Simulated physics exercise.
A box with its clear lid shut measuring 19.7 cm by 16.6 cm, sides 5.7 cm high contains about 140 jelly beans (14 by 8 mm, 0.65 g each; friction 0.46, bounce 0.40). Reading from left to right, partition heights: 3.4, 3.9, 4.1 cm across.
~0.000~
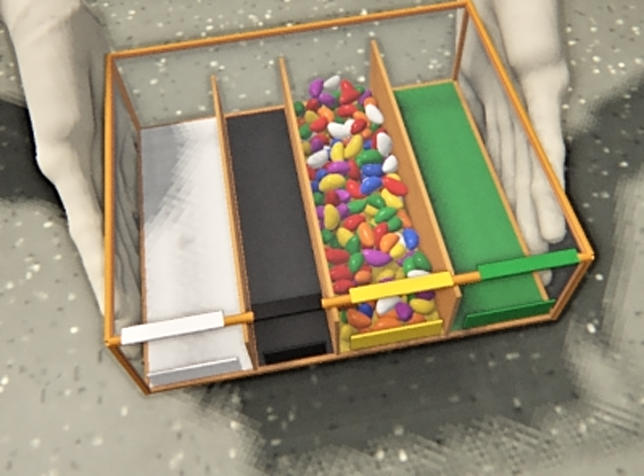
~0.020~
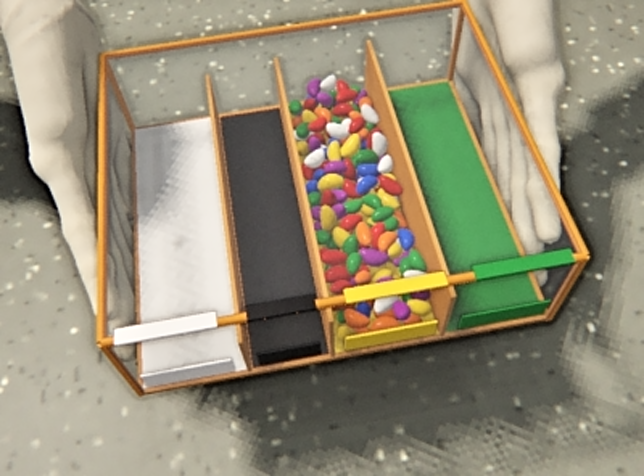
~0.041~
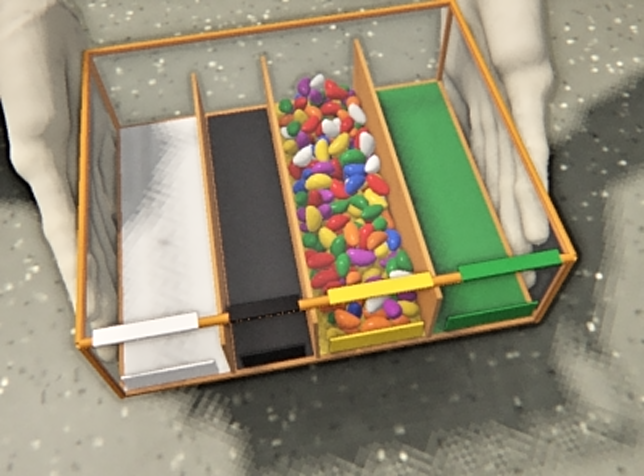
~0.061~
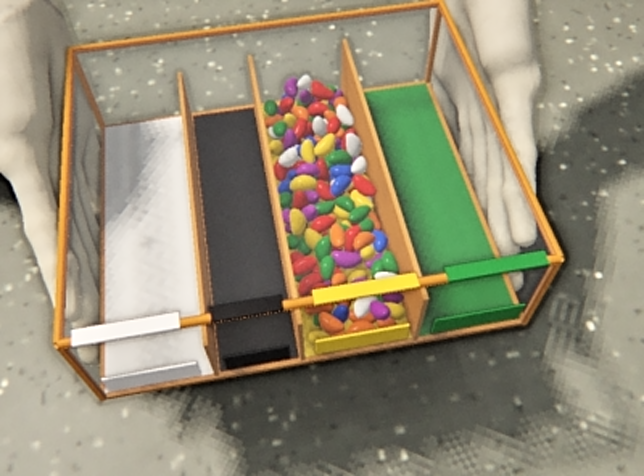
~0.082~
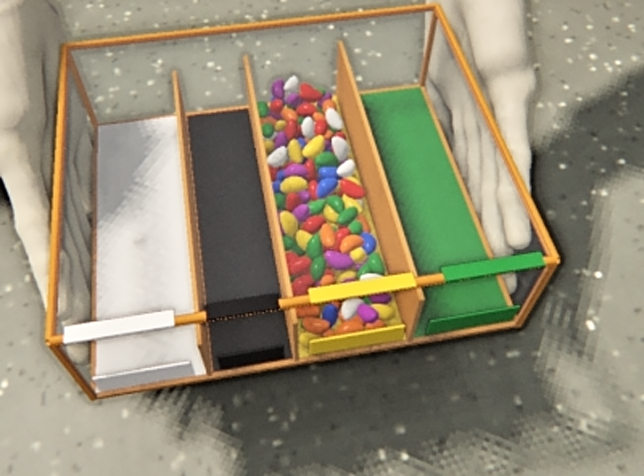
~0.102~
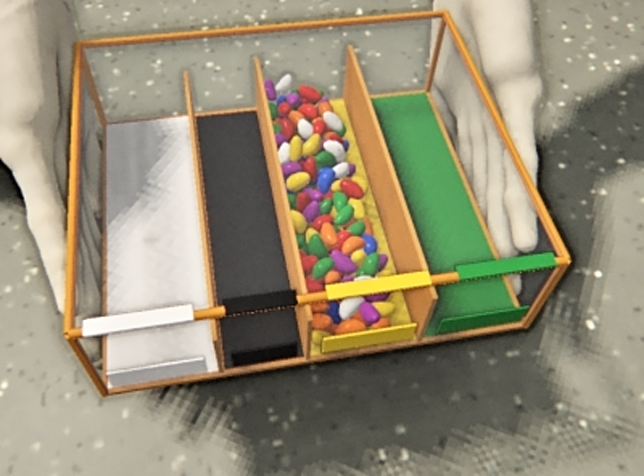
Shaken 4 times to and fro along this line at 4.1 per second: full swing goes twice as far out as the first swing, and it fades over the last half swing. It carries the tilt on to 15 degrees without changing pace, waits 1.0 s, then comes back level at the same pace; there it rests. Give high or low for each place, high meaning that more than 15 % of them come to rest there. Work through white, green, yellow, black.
White compartment: Low, green compartment: Low, yellow compartment: High, black compartment: Low.
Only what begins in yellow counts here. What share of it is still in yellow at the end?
That works out to around 100 per cent.
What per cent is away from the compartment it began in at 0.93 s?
Displaced fraction at the given time: Approx. 5 %.
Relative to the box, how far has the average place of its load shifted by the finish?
Net movement: Around 0.5 cm.
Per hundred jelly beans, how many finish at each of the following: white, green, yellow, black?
Tally in a hundred: White = 0; green = 0; yellow = 95; black = 0.
Then, at 0.55 s, tilt 15 degrees; yellow 100 %; middle of all pieces near (276, 198).
Then, at 0.93 s, tilt 15 degrees; yellow 95 %; middle of all pieces near (380, 190).
After 1.28 s, tilt 13 degrees; yellow 95 %; middle of all pieces near (348, 194).
After 1.61 s, tilt 0 degrees; yellow 95 %; middle of all pieces near (355, 186).
By 1.9 s all is still; white 0 %, green 0 %, yellow 95 %, black 0 %.
